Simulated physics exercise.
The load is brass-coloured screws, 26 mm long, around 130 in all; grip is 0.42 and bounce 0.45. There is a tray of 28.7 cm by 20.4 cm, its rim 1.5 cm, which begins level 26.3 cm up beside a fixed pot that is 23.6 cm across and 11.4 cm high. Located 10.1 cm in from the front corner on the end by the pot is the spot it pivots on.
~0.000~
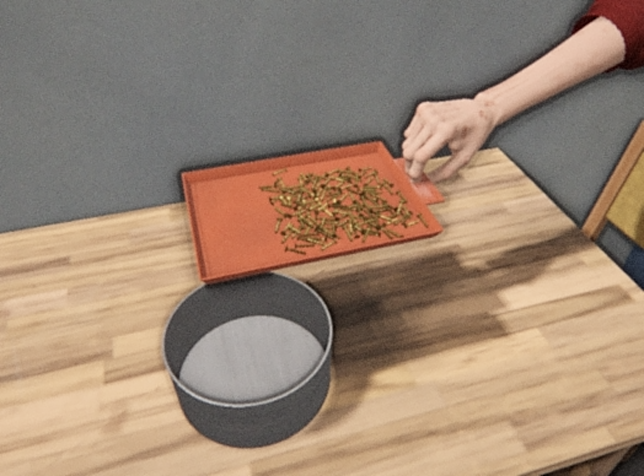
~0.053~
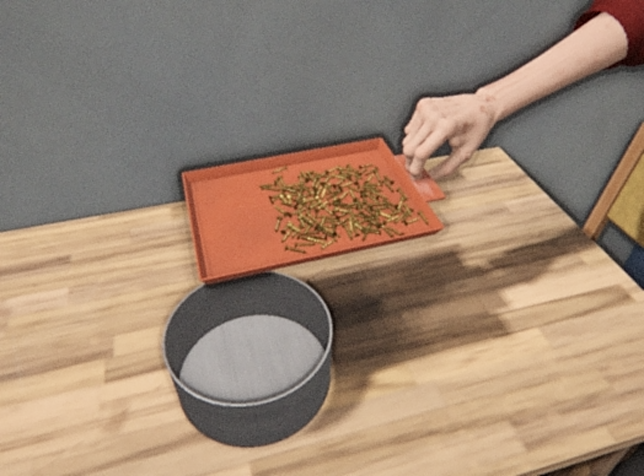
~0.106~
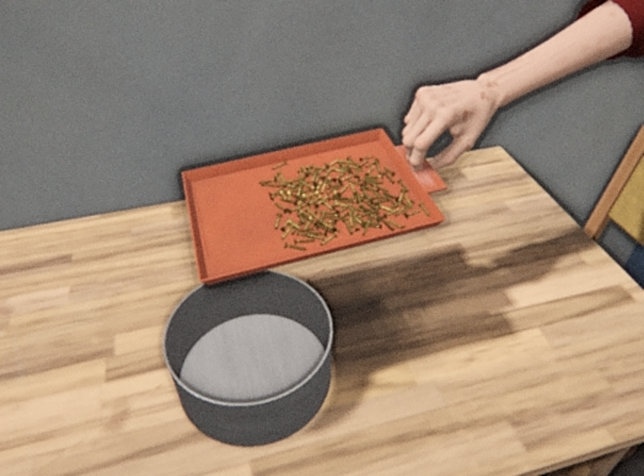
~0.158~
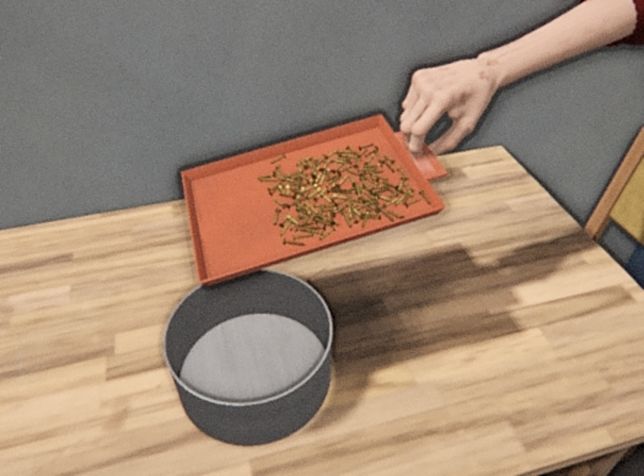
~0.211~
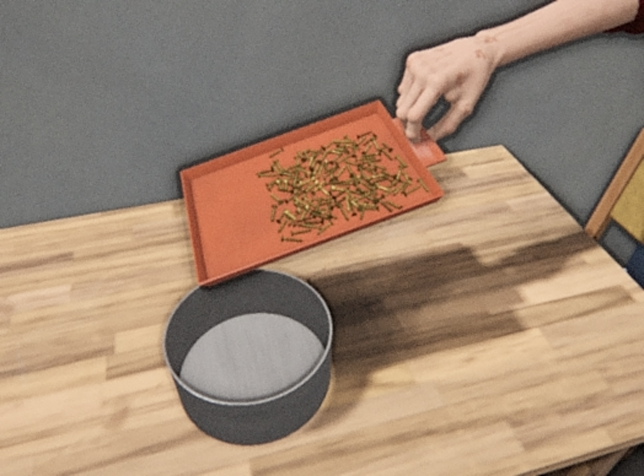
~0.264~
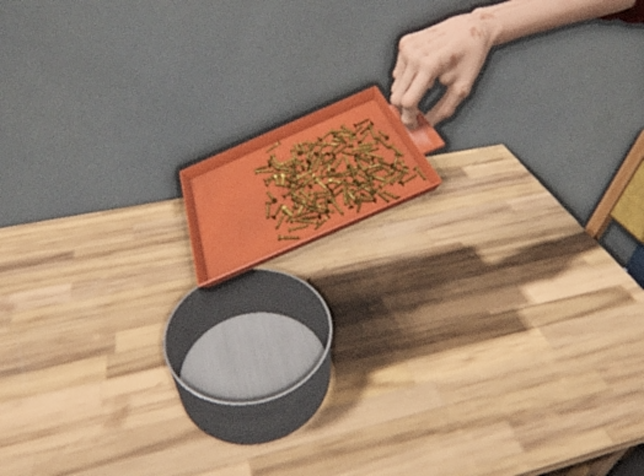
Orange tray of small brass-coloured screws tilting, a hand raising its right end while the left stays low above a dark round pot.
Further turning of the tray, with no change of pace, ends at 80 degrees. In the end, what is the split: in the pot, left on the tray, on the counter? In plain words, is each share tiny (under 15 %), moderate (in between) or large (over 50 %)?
Pot: Moderate; tray: Tiny; counter: Large.
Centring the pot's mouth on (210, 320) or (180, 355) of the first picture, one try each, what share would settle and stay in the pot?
That gives roughly 80 per cent and then 95 per cent.
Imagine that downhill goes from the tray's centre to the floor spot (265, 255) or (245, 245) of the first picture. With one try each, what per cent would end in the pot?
That would be close to 100 per cent, then close to 60 per cent.
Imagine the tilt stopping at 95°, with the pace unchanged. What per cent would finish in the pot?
About 30 in a hundred would end up in the pot.
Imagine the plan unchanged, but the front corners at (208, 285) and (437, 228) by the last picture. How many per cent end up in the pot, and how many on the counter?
Final per cent - pot 85, counter 15.
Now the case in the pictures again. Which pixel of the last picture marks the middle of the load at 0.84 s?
Somewhere about (166, 291) in the last view.
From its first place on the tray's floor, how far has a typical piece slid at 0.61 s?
Displacement on the tray: About 10 cm.
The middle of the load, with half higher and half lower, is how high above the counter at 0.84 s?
About 22 cm.
Then, at 0.61 s, tilt 49 degrees; the tray holds 100 %, the pot 0 %.
After 0.84 s, tilt 69 degrees; the tray holds 25 %, the pot 0 %.
Then, at 1.18 s, tilt 80 degrees; the tray holds 0 %, the pot 25 %.
In the end, at 2.8 s, pot 30 %, tray 0 %, counter 70 %.
